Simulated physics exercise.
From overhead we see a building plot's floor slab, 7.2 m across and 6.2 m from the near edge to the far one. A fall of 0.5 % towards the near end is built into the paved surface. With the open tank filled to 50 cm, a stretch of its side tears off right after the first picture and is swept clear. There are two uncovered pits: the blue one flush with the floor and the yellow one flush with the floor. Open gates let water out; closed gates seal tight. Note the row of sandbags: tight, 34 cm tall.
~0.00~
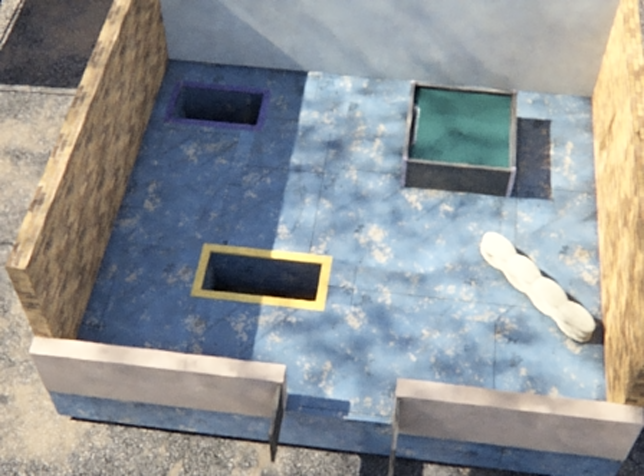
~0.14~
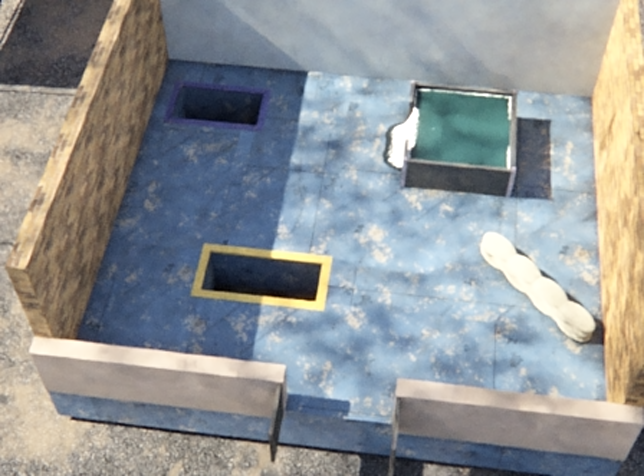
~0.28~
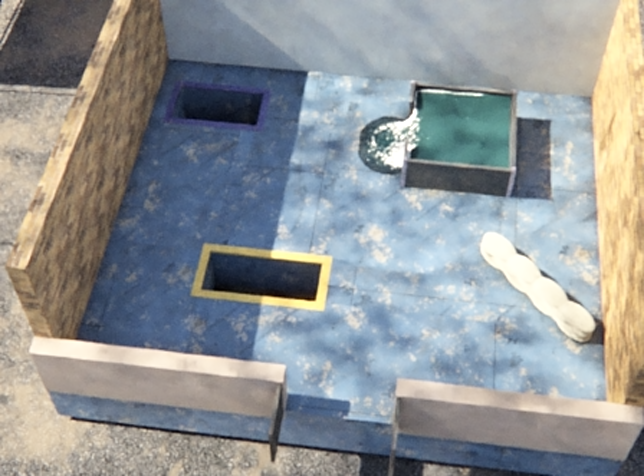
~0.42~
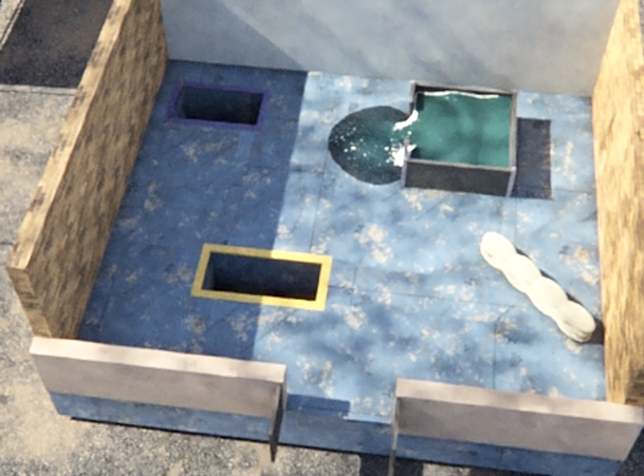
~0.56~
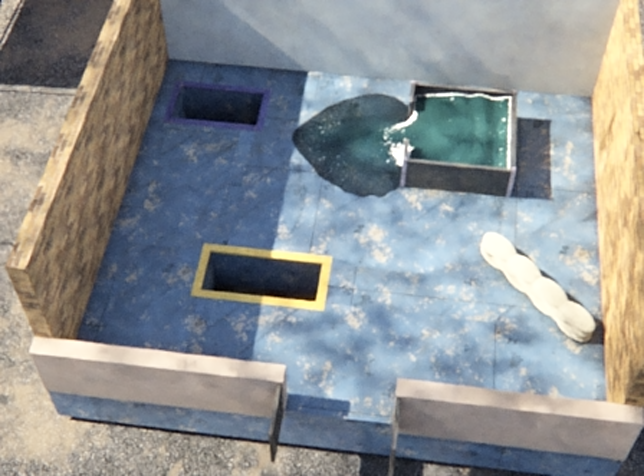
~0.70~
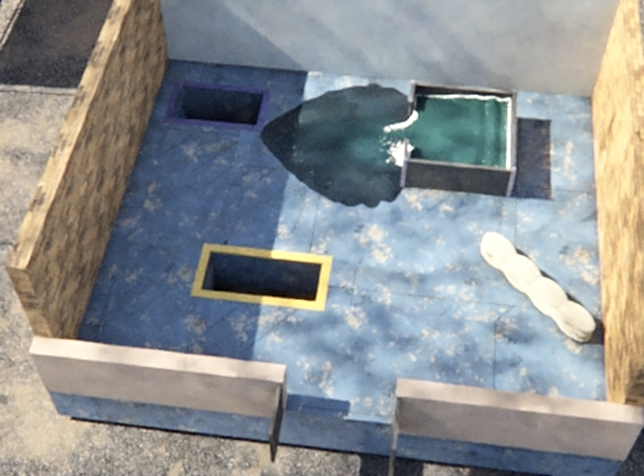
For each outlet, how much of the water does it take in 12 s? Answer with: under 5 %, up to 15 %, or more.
Gate opening: Not even 5 %; blue pit: Above 15 %; yellow pit: Between 5 and 15 %.
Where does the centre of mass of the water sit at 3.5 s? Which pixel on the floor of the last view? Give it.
Roughly (332, 150) in the last picture.
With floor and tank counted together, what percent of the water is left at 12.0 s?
Remaining: Roughly 50 %.
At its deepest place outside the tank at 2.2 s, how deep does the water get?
I'd put it at close to 15 cm.
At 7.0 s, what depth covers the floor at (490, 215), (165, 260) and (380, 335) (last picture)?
The depths come out at 0, 3 and 0 centimetres, in the order listed.
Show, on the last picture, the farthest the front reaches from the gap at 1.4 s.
Roughly at pixel (167, 137).
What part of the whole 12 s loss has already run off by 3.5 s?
Something like 30 per cent of it.
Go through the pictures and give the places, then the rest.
The open tank at (461, 129) is whole and still, 50 cm deep, in the first frame.
Water pours out at (409, 139) and has run 0.5 m, to (394, 165); deepest outside 16 cm, 50 cm at the open tank's back, in the second frame.
Water pours out at (409, 140) and has run 0.7 m, to (369, 129); deepest outside 23 cm, 50 cm at the open tank's back, in the third frame.
Water pours out at (409, 140) and has run 1.2 m, to (332, 142); deepest outside 25 cm, 49 cm at the open tank's back, in the fourth frame.
The front is at (299, 139), 1.7 m from the gap at (409, 139); 2.3 m2 of floor is under water; 44 cm left at the back of the open tank, in the fifth frame.
Water pours out at (409, 139) and has run 2.2 m, to (269, 139); deepest outside 31 cm, 42 cm at the open tank's back, in the sixth frame.
After 1.4 s water covers 20 % of the floor and is deepest (22 cm) near (393, 143); gone so far, the gate opening 0 %, the blue pit 2 %, the yellow pit 0 %.
After 2.2 s water covers 30 % of the floor and is deepest (15 cm) near (393, 143); gone so far, the gate opening 0 %, the blue pit 6 %, the yellow pit 1 %.
After 3.5 s water covers 35 % of the floor and is deepest (13 cm) near (153, 111); gone so far, the gate opening 0 %, the blue pit 12 %, the yellow pit 2 %.
After 7.0 s water covers 40 % of the floor and is deepest (8 cm) near (67, 368); gone so far, the gate opening 0 %, the blue pit 28 %, the yellow pit 5 %.
After 12.0 s water covers 45 % of the floor and is deepest (4 cm) near (67, 368); gone so far, the gate opening 1 %, the blue pit 38 %, the yellow pit 11 %.
